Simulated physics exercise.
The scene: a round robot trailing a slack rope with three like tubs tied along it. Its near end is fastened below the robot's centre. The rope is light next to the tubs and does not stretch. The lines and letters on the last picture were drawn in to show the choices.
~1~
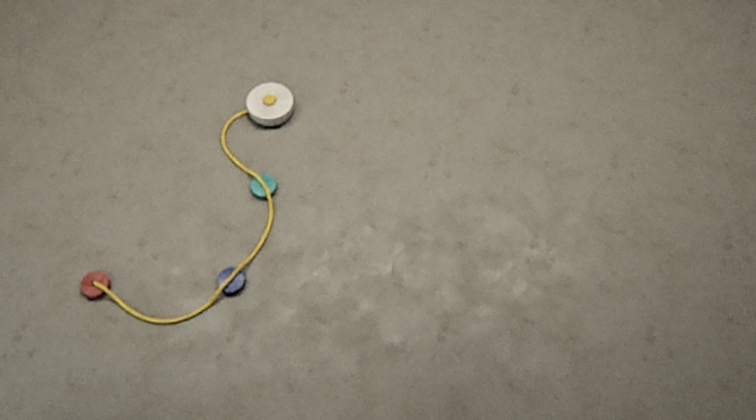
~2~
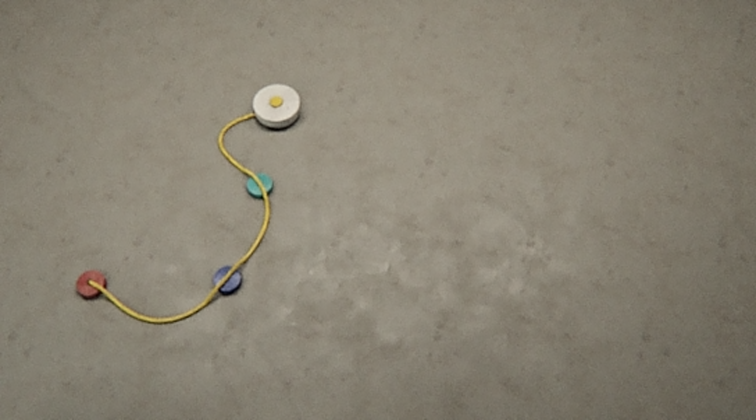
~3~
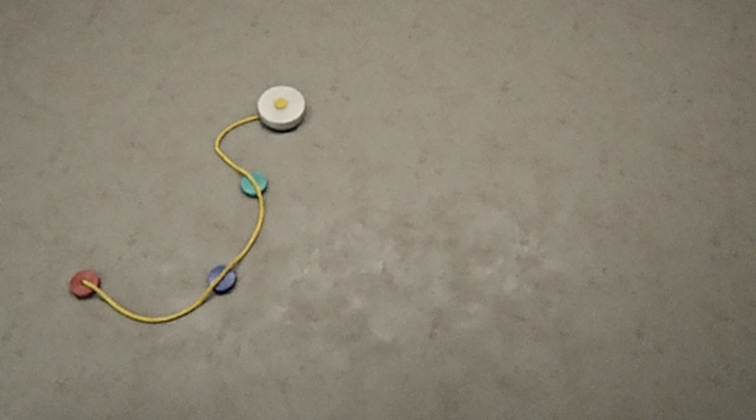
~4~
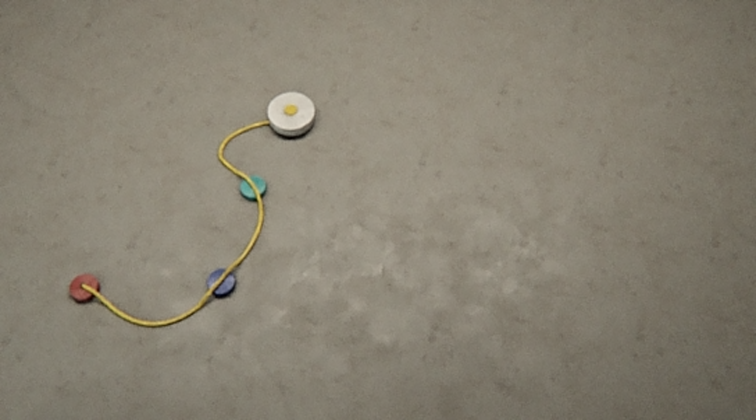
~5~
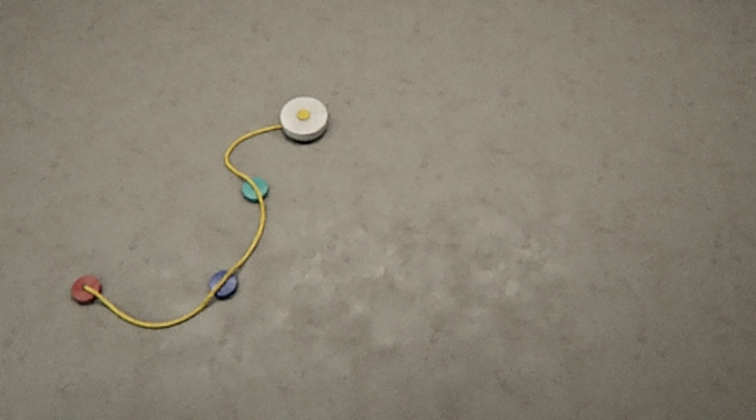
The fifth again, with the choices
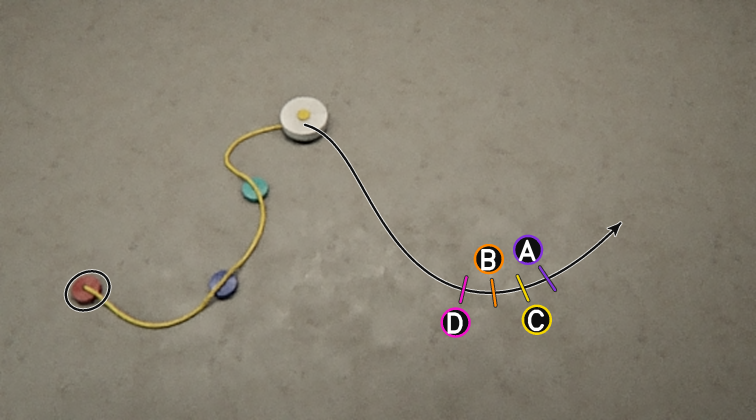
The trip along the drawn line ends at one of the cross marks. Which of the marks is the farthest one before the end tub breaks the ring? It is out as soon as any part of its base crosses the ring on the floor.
It should halt at C.
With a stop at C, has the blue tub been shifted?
Yes.
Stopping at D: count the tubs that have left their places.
One.
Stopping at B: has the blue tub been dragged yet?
By then, no.
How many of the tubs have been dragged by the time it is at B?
By then, one.
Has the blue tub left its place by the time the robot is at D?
No.
On the copy, A at (547, 279); B at (494, 293); C at (523, 288); D at (464, 289); the ring at (88, 291); the route from (305, 125) via (430, 274) to (621, 223).
On C. First, robot (366, 188); red tub (86, 289); blue tub (223, 284); turquoise tub (255, 189).
Then, robot (429, 269); red tub (86, 289); blue tub (223, 284); turquoise tub (293, 205).
Finally, robot (525, 284); red tub (86, 289); blue tub (243, 281); turquoise tub (364, 273); the ringed tub at the far end is still in its ring.
By contrast, A drags the last tub to (105, 287); B is safe but short; D is safe but short.
